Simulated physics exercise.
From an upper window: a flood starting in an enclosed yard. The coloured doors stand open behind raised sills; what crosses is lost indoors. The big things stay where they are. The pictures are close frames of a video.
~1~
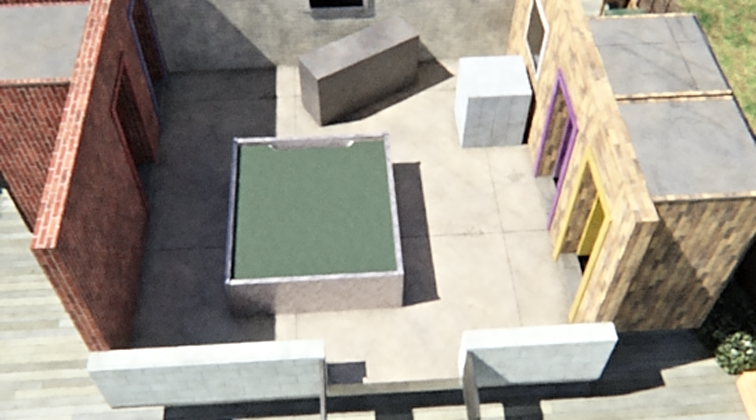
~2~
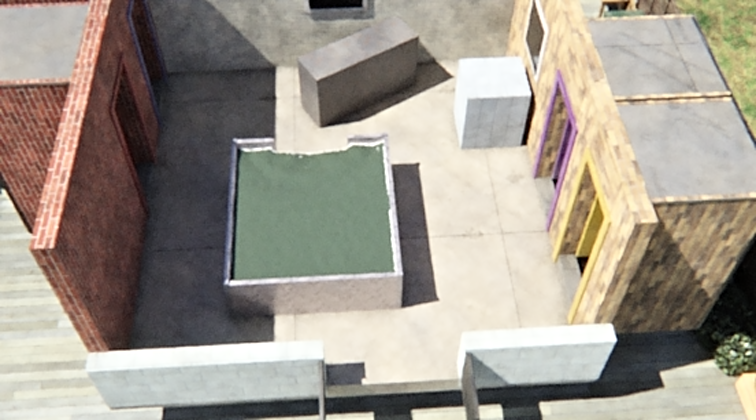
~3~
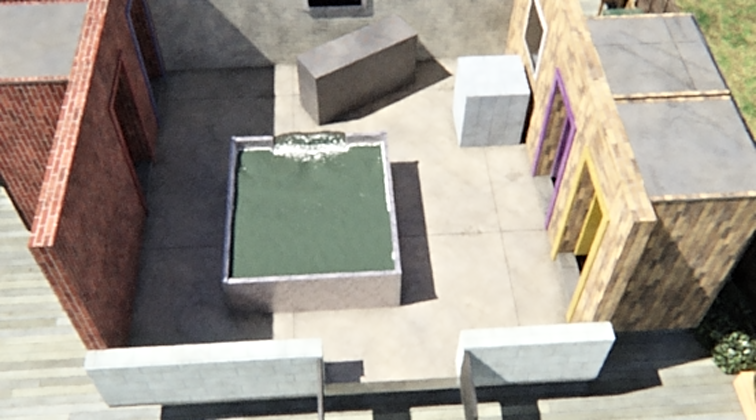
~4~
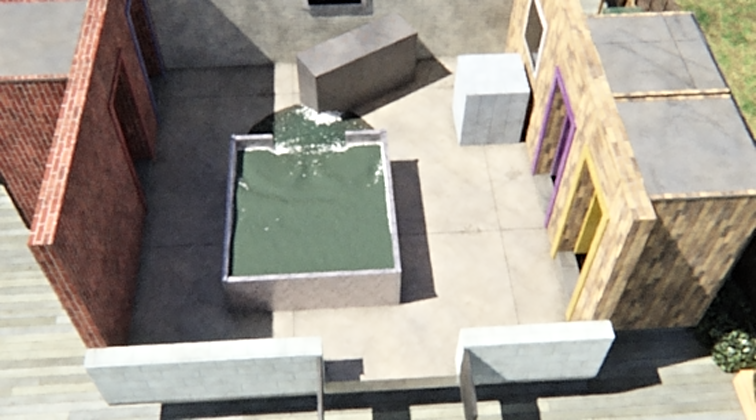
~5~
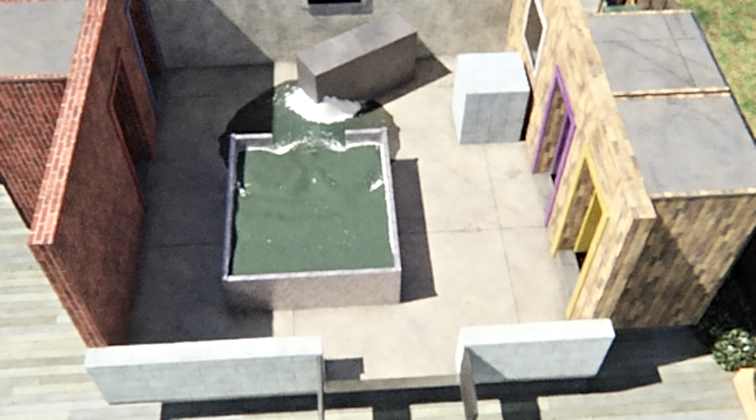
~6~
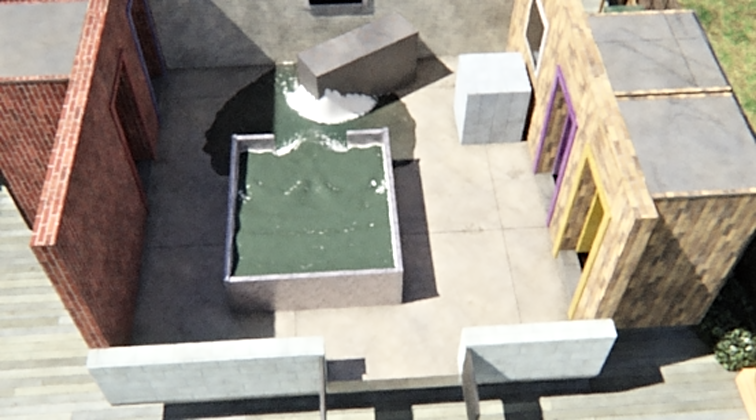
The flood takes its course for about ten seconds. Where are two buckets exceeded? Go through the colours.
One by one: The red door stays under that; the purple door stays under that; the blue door takes more than that; the yellow door stays under that.
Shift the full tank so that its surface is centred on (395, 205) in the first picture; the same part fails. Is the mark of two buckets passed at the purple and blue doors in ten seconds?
In short: The purple door takes more, the blue door is under.
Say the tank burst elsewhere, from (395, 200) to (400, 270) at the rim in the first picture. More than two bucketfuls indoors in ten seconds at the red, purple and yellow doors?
My reading: Red door stays under; purple door passes that mark; yellow door goes over.
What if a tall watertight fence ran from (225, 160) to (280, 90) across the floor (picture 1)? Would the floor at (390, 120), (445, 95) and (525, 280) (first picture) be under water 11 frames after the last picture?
As listed: Flooded, awash, clear.
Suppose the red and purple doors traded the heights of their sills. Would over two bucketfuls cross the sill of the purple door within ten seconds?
One by one: The purple one takes less.
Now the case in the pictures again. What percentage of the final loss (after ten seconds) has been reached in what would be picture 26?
About 30 per cent.
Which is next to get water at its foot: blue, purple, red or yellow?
The door marked blue.
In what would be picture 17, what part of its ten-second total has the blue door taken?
Roughly 10 per cent.
A moment on, water covers 25 % of the floor; the red door not reached, the purple door not reached, the blue door not reached, the yellow door not reached.
Next, water covers 35 % of the floor; the red door wet at the sill, nothing in, the purple door not reached, the blue door over two buckets in, the yellow door not reached.
Then, water covers 70 % of the floor; the red door wet at the sill, nothing in, the purple door wet at the sill, nothing in, the blue door far over two buckets in, the yellow door not reached.
Later, water covers 95 % of the floor; the red door wet at the sill, nothing in, the purple door wet at the sill, nothing in, the blue door far over two buckets in, the yellow door wet at the sill, nothing in.
In the end, water covers 95 % of the floor; the red door wet at the sill, nothing in, the purple door under two buckets in, the blue door far over two buckets in, the yellow door wet at the sill, nothing in.
